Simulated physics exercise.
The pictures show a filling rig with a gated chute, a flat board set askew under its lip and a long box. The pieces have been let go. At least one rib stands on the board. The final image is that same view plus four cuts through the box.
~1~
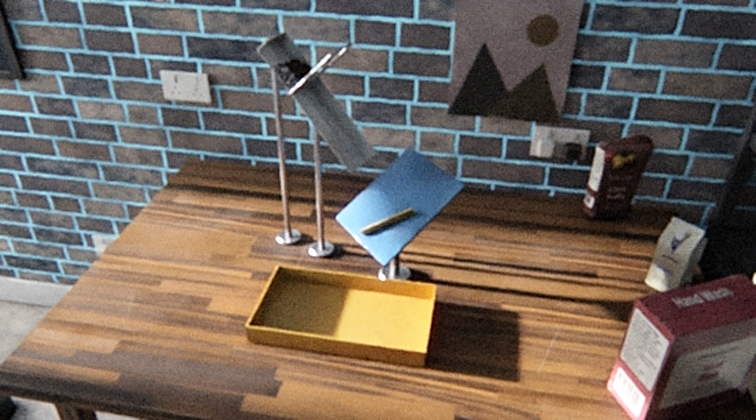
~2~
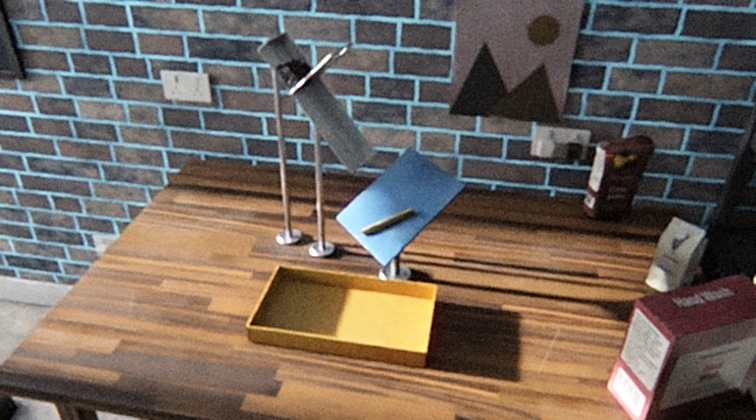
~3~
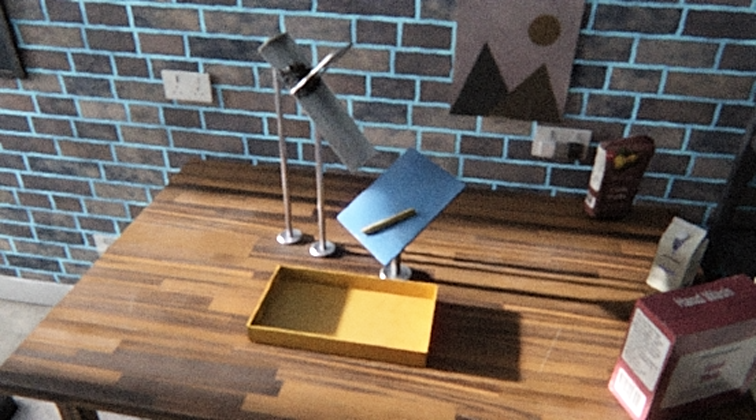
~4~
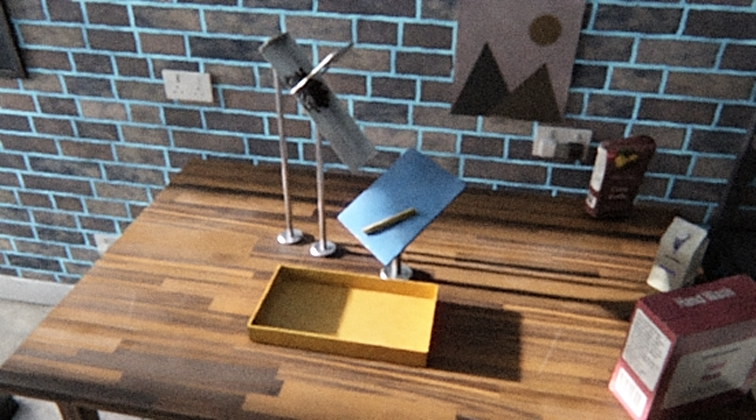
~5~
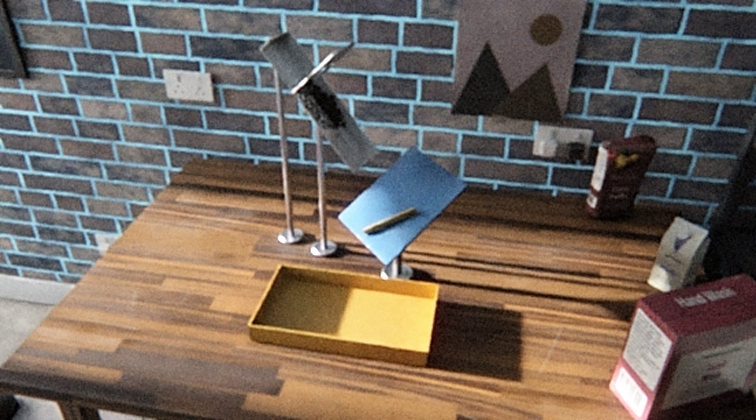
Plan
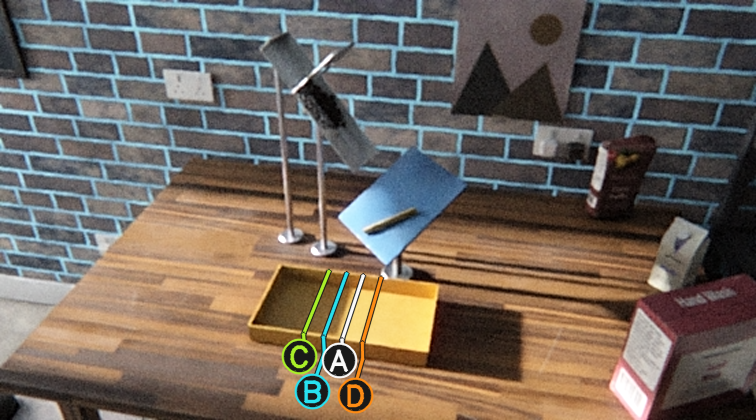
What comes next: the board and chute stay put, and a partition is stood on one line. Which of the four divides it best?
I would pick line C.
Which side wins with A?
Left.
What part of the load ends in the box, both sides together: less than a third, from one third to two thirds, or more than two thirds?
From one third to two thirds.
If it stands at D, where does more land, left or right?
The left side.
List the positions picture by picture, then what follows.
The first picture shows load behind the gate at (298, 76), chocolate balls; lip of the chute at (359, 167), sloping fairly steeply.
The second picture shows middle of the board at (398, 202), tilted fairly steeply; middle of its low edge at (359, 240); of its high edge at (436, 165).
The third picture shows front corners of the box at (248, 326) and (426, 352), empty; front of the load at (308, 95).
The fourth picture shows middle of the load at (309, 91); its front at (319, 112), about a quarter of the way to the lip; rib from (414, 208) to (362, 230).
The fifth picture shows middle of the load at (324, 104); its front at (337, 135), about two thirds of the way to the lip.
On the marked copy, line A crosses the front rim at (342, 339); line B crosses the front rim at (323, 336); line C crosses the front rim at (303, 333); line D crosses the front rim at (362, 342).
With A, of what is caught, most on the left of the divider, a small part on the right.
With B, of what is caught, nearly all on the left of the divider, a small part on the right.
With C, of what is caught, about half on the left of the divider, about half on the right.
With D, of what is caught, nearly all on the left of the divider, a stray few on the right.
